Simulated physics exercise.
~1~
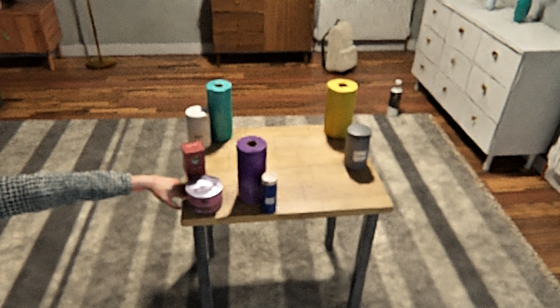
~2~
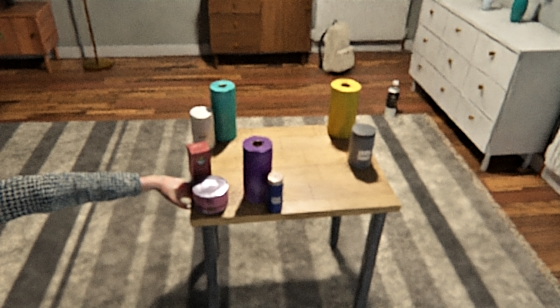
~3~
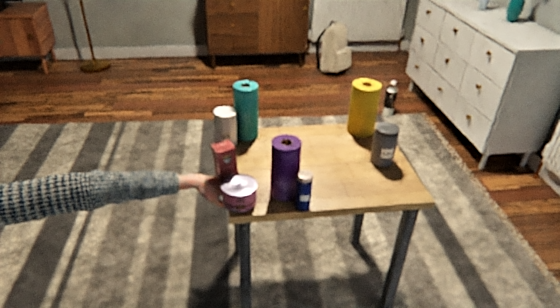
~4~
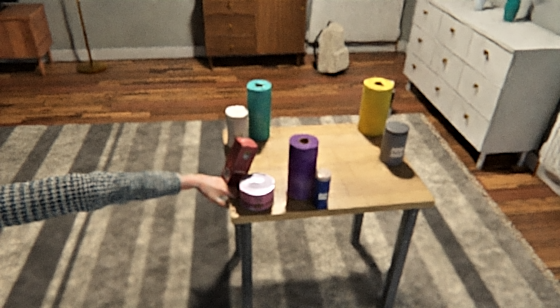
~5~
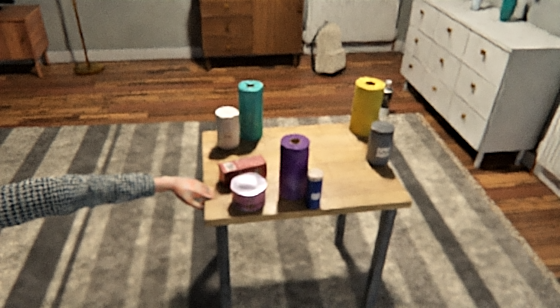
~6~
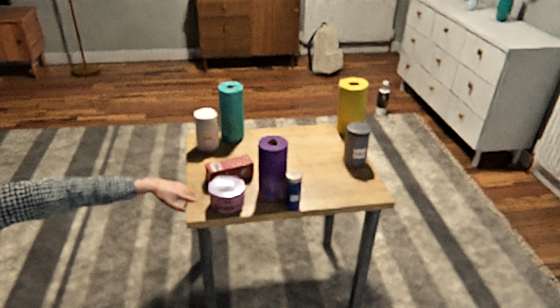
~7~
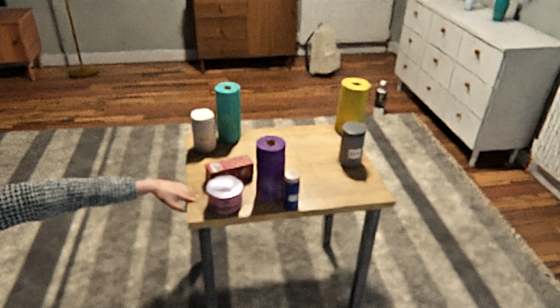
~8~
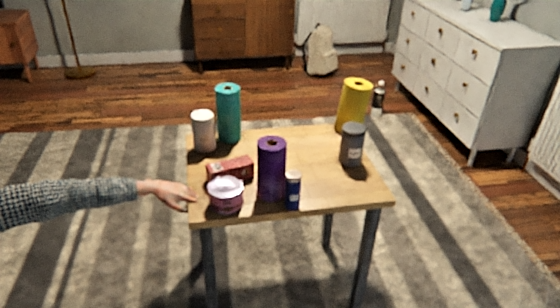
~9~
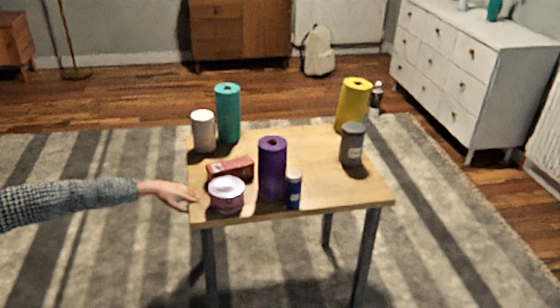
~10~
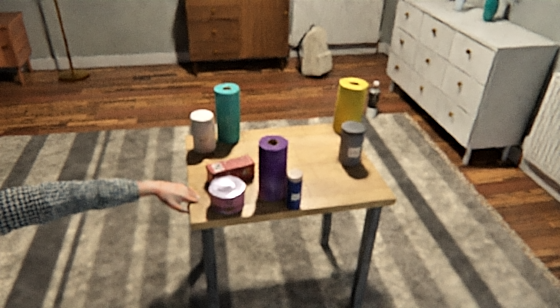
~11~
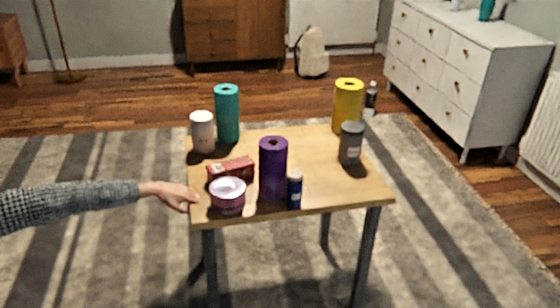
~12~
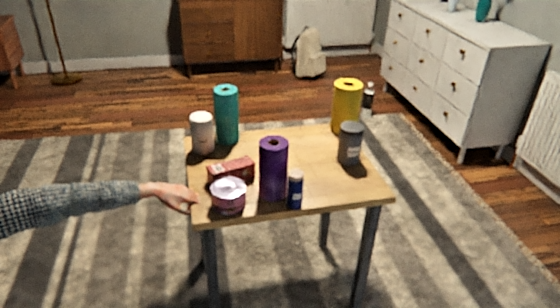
A light wooden table slides to the right across a striped rug, a hand in a grey knit sleeve at its left edge, carrying rolls, jars, a pink tub, a blue shaker and a red carton. As the table reaches its farthest point, the red carton begins to lean. The table then moves back to the left, and the carton topples onto its side behind the pink tub. The table comes to rest with the hand still at its edge. At the end the carton lies flat, while the turquoise, purple and yellow rolls and the other containers remain standing.
